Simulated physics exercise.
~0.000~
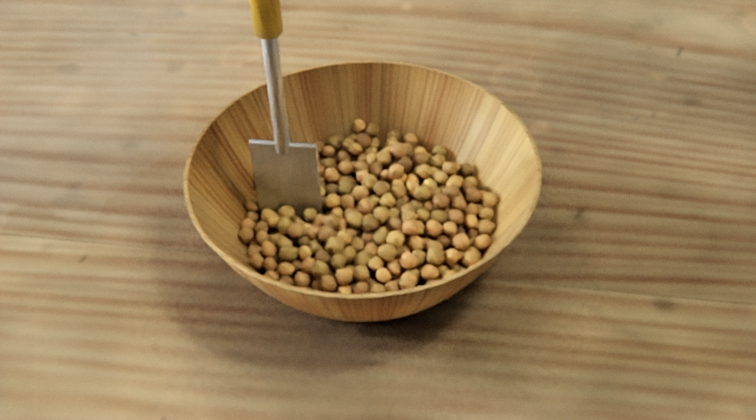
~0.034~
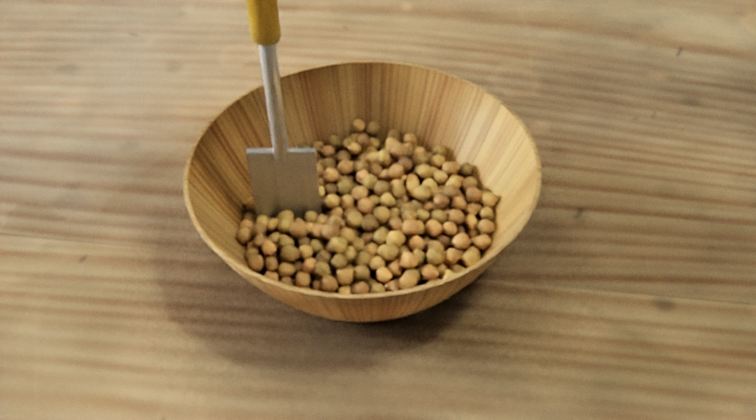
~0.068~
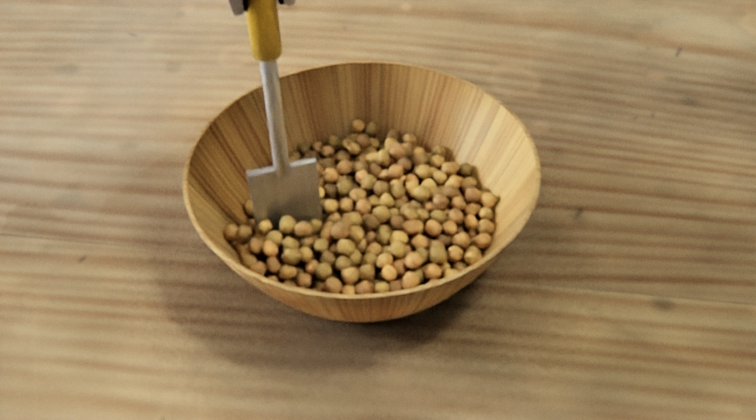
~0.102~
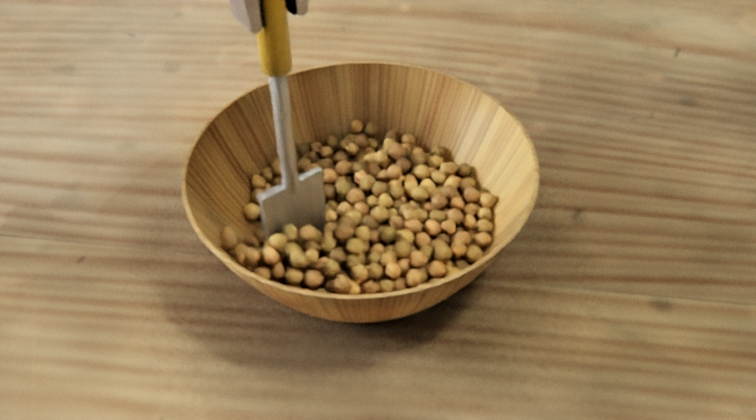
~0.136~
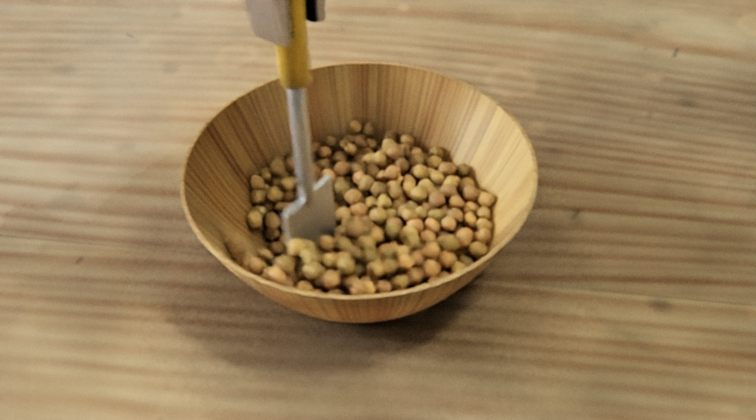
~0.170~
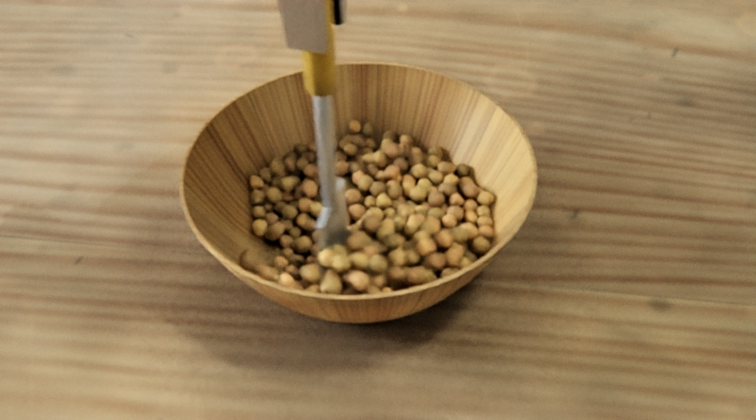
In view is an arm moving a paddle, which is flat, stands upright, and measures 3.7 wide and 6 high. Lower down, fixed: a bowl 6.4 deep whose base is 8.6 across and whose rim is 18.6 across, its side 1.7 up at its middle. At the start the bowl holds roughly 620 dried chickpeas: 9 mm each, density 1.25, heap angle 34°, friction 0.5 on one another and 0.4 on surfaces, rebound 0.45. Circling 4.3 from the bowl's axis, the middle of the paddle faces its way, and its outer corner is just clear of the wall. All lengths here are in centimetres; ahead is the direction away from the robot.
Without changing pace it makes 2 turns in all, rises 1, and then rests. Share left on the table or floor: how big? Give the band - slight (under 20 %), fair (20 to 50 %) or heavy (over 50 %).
Band: Slight.
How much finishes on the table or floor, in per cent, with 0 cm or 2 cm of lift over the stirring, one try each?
Trial one: Roughly 5 %; trial two: Roughly 0 %.
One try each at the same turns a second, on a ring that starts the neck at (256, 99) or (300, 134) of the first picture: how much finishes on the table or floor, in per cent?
Close to 0 per cent for the first and close to 0 per cent for the second.
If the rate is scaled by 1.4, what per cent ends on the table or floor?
Estimated share: Near 10 per cent.
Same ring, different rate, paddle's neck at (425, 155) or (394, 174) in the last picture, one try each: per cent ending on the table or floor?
Roughly 25 and 20 percent, in that order.
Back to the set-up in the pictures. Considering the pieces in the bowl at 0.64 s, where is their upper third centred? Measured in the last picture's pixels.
About pixel (279, 173).
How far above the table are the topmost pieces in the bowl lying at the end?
Height: Roughly 5.5 cm.
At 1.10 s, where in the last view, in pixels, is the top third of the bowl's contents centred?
Around (410, 157).
After 0.64 s, 332° round, highest piece 7 above the table; 603 in the bowl, 11 on the table or floor, 2 in flight or on the tool.
After 1.10 s, 224° round, highest piece 7 above the table; 602 in the bowl, 14 on the table or floor.
After 1.53 s, 0° round, highest piece 6 above the table; 602 in the bowl, 14 on the table or floor.
After 2.23 s, 0° round, highest piece 6 above the table; 602 in the bowl, 14 on the table or floor.
At rest, 602 in the bowl, 14 on the table or floor. That is 2 % on the table or floor.
